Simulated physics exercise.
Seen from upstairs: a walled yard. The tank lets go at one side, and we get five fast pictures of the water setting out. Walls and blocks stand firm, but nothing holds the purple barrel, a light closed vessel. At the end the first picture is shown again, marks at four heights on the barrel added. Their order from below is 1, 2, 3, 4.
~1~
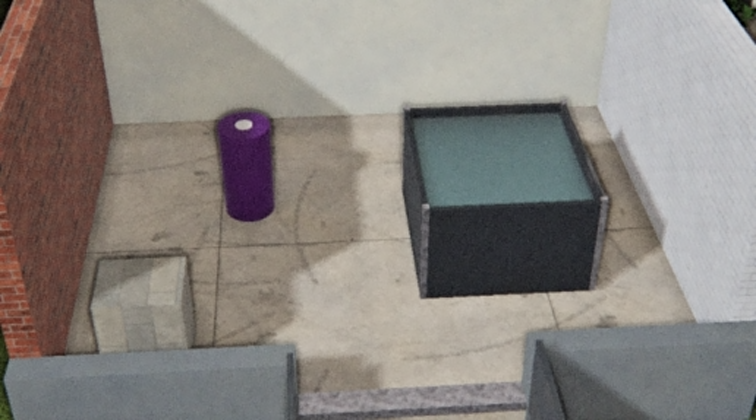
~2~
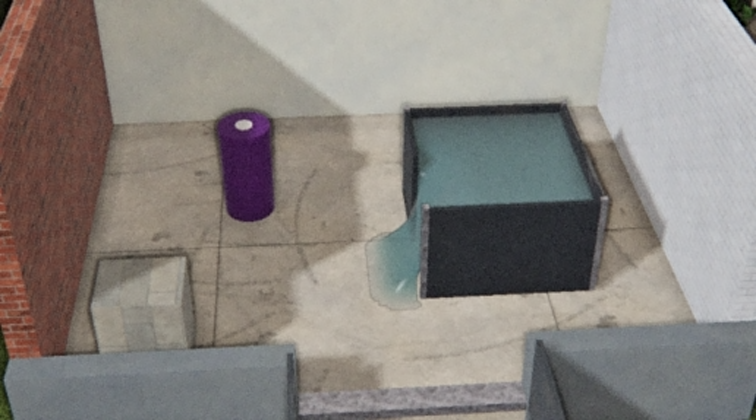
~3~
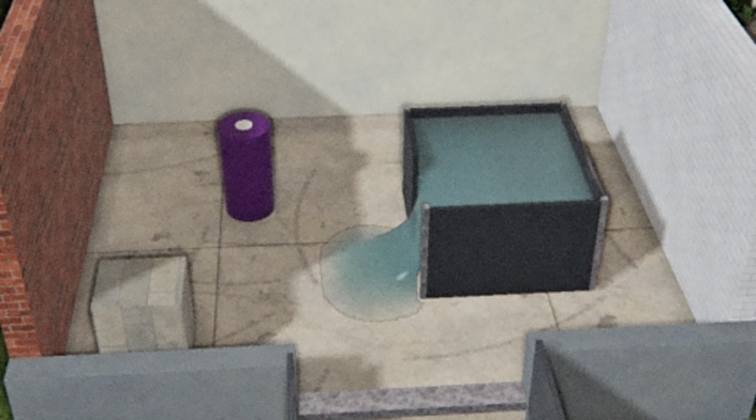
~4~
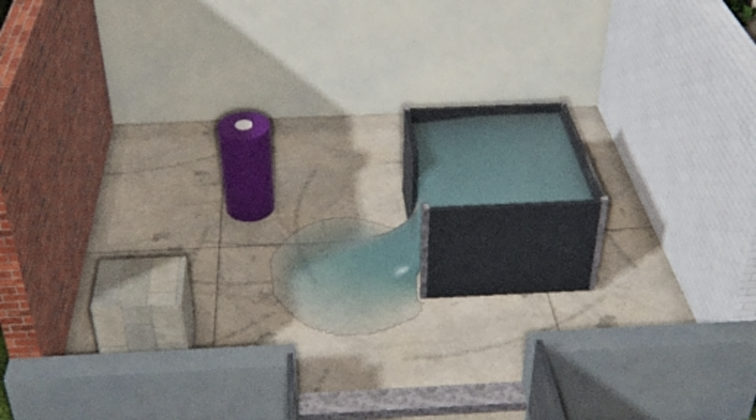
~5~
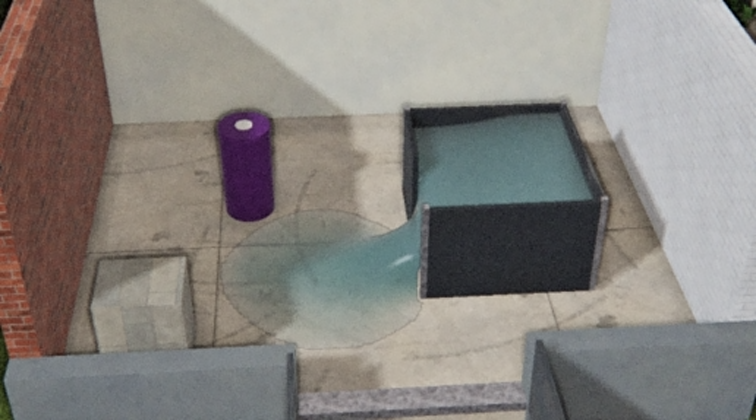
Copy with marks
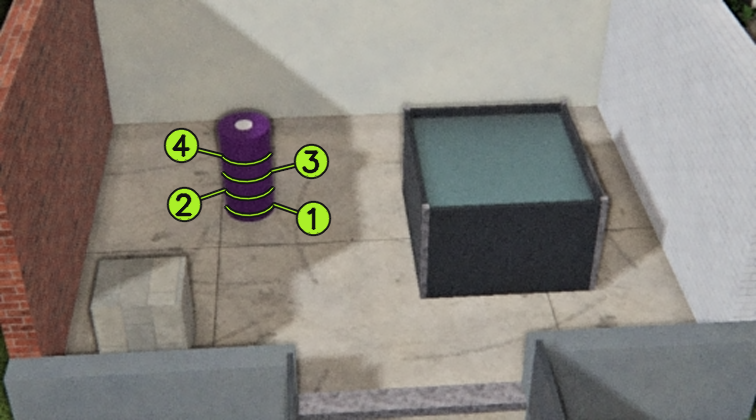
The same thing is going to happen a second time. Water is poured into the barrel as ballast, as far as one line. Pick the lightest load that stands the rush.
Go for 2.
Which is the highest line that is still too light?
Line 1.
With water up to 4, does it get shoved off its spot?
No, not at all.
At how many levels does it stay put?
Three of the four.
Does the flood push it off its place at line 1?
Yes.
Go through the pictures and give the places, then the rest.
The first picture shows lid of the purple barrel at (244, 125); tank full, its middle at (499, 160); open gate at (412, 342).
In the second picture, 2 % of the ground under water, its edge towards the barrel at (384, 237).
In the third picture, 5 % of the ground under water, its edge towards the barrel at (343, 236).
In the fourth picture, 8 % of the ground under water, its edge towards the barrel at (309, 230).
The fifth picture shows lid of the purple barrel at (244, 125); 13 % of the ground under water, its edge towards the barrel at (282, 223).
In lime, 1 at (249, 215); 2 at (248, 198); 3 at (247, 181); 4 at (245, 164); from the bottom up 1, 2, 3, 4.
If 1 is chosen, it is pushed about twice its own width away.
If 2 is chosen, it does not move.
If 3 is chosen, it does not move.
If 4 is chosen, it does not move.
